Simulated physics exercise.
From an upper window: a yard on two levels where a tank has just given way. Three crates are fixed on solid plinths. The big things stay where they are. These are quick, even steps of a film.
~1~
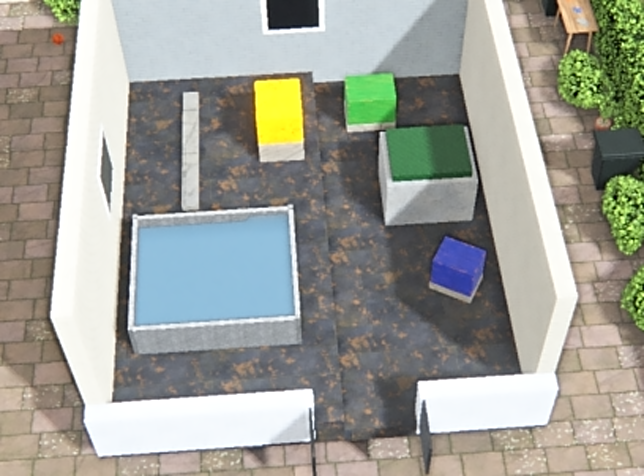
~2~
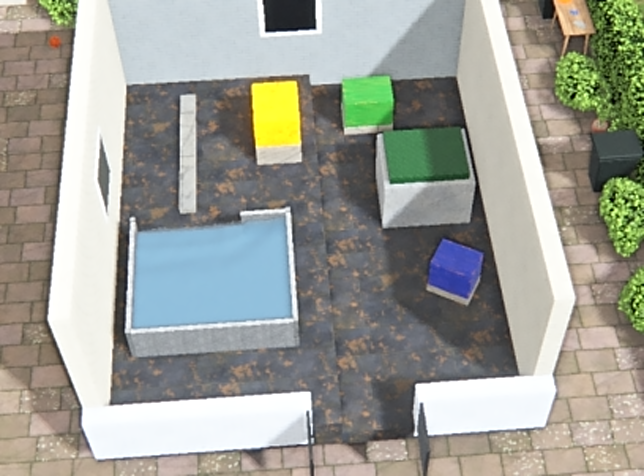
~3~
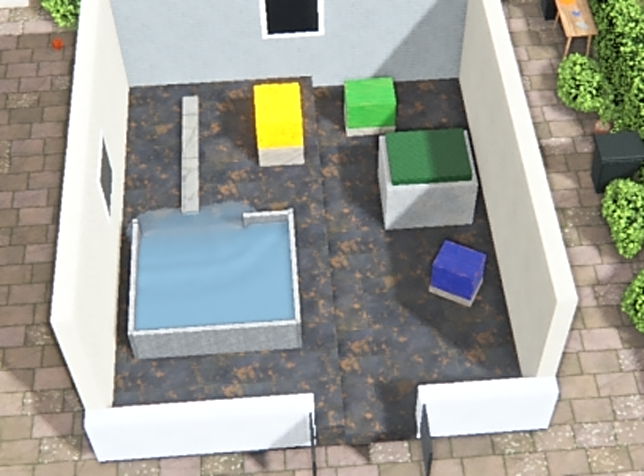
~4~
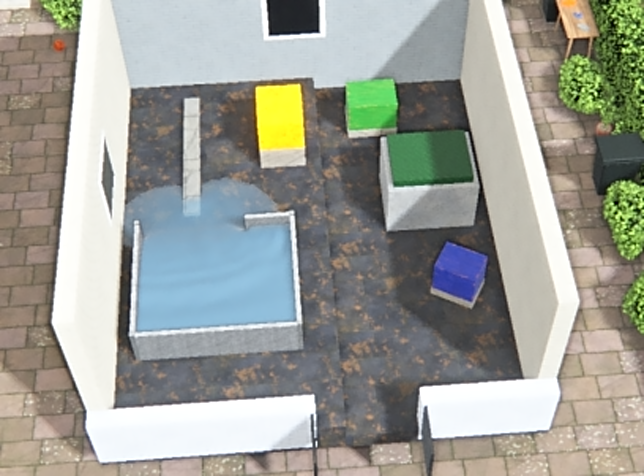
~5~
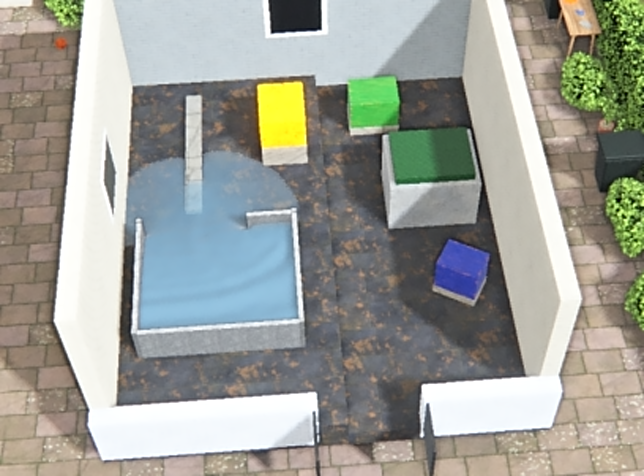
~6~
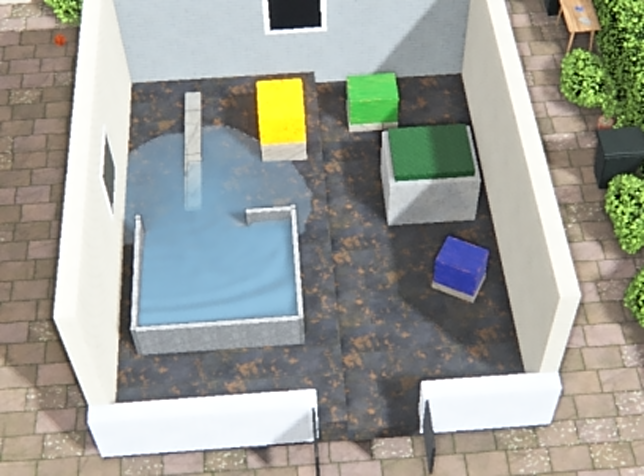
We see a walled yard with yellow, green and blue blocks and a water-filled tank, whose far wall opens in a gap; water pours out through it and spreads across the dark floor, around a low pale strip.
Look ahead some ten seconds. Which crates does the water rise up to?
One by one: The green crate is wetted; the yellow crate escapes dry; the blue crate escapes dry.
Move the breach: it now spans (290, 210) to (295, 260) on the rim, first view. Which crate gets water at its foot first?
That is the blue one.
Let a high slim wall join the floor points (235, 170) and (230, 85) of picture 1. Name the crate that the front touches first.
It is the one in yellow.
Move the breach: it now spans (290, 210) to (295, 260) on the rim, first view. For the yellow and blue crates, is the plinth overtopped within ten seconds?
One by one: Yellow crate is spared, blue crate is soaked.
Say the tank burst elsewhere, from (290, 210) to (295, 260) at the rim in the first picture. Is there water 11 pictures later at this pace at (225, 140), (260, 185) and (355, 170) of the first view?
In that order: Clear, free of water, covered.
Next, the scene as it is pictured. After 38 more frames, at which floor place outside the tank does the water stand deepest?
Roughly at (459, 77).
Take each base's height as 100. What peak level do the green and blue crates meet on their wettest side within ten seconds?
Roughly 170 per cent, then 70 per cent.
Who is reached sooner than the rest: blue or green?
First comes the green one.
A moment on, water covers 25 % of the floor; the green crate not reached, the yellow crate water round its plinth, the blue crate not reached.
Next, water covers 35 % of the floor; the green crate water round its plinth, the yellow crate water round its plinth, the blue crate not reached.
Then, water covers 50 % of the floor; the green crate water round its plinth, the yellow crate water round its plinth, the blue crate not reached.
Later, water covers 75 % of the floor; the green crate water round its plinth, the yellow crate water round its plinth, the blue crate water round its plinth.
In the end, water covers 90 % of the floor; the green crate was topped, the yellow crate stayed above the water, the blue crate stayed above the water.
